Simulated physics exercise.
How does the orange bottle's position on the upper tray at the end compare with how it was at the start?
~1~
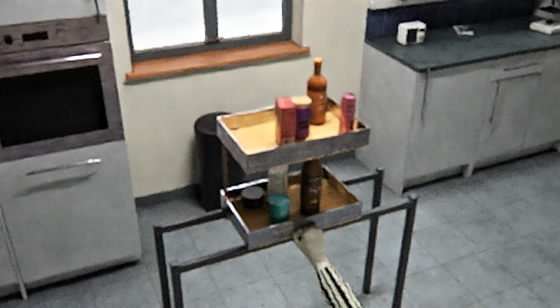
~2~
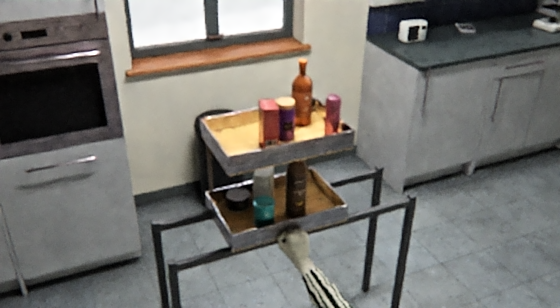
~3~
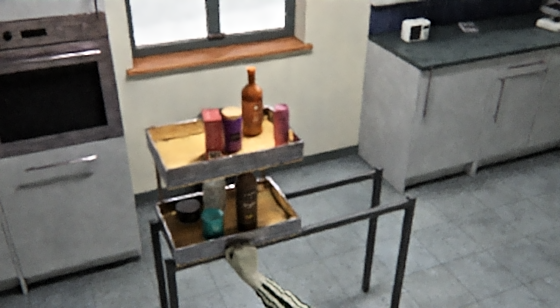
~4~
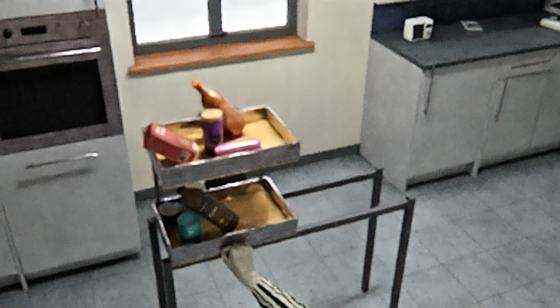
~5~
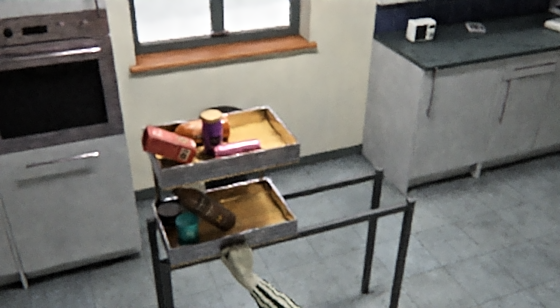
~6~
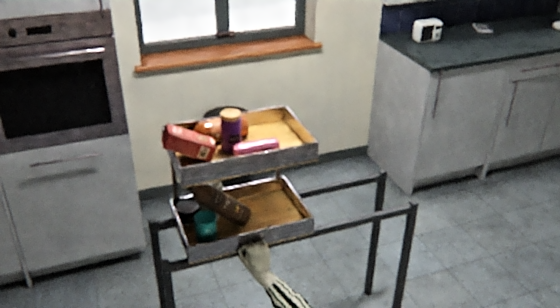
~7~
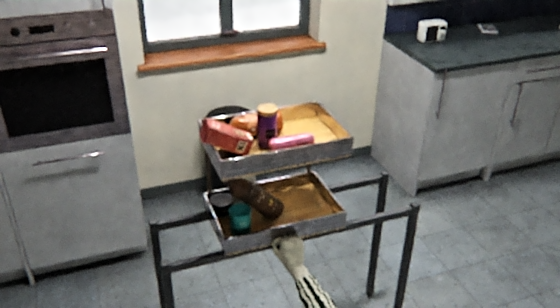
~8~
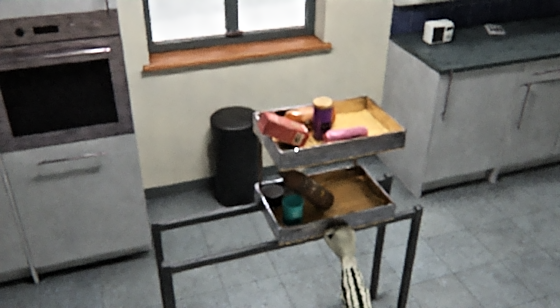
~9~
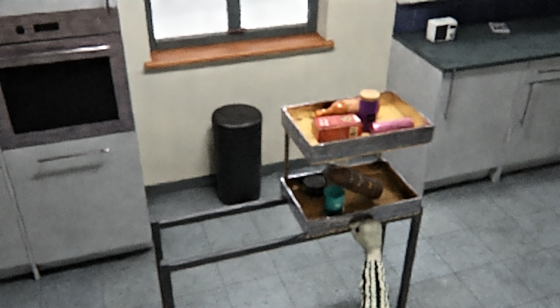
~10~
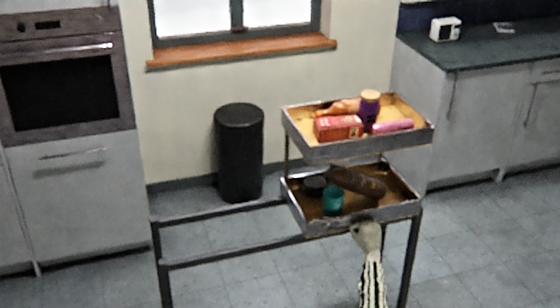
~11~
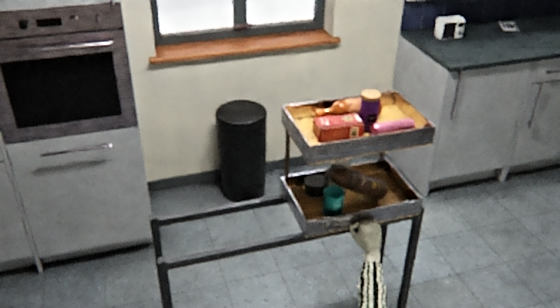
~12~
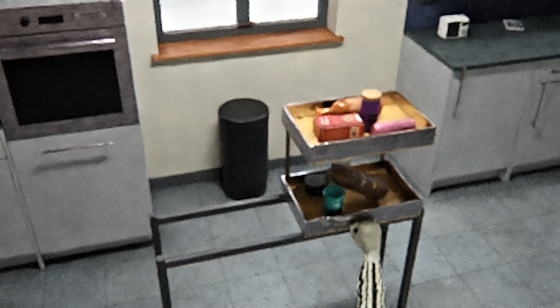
At the start the orange bottle stands upright on the upper tray. By the end it is lying on its side there.
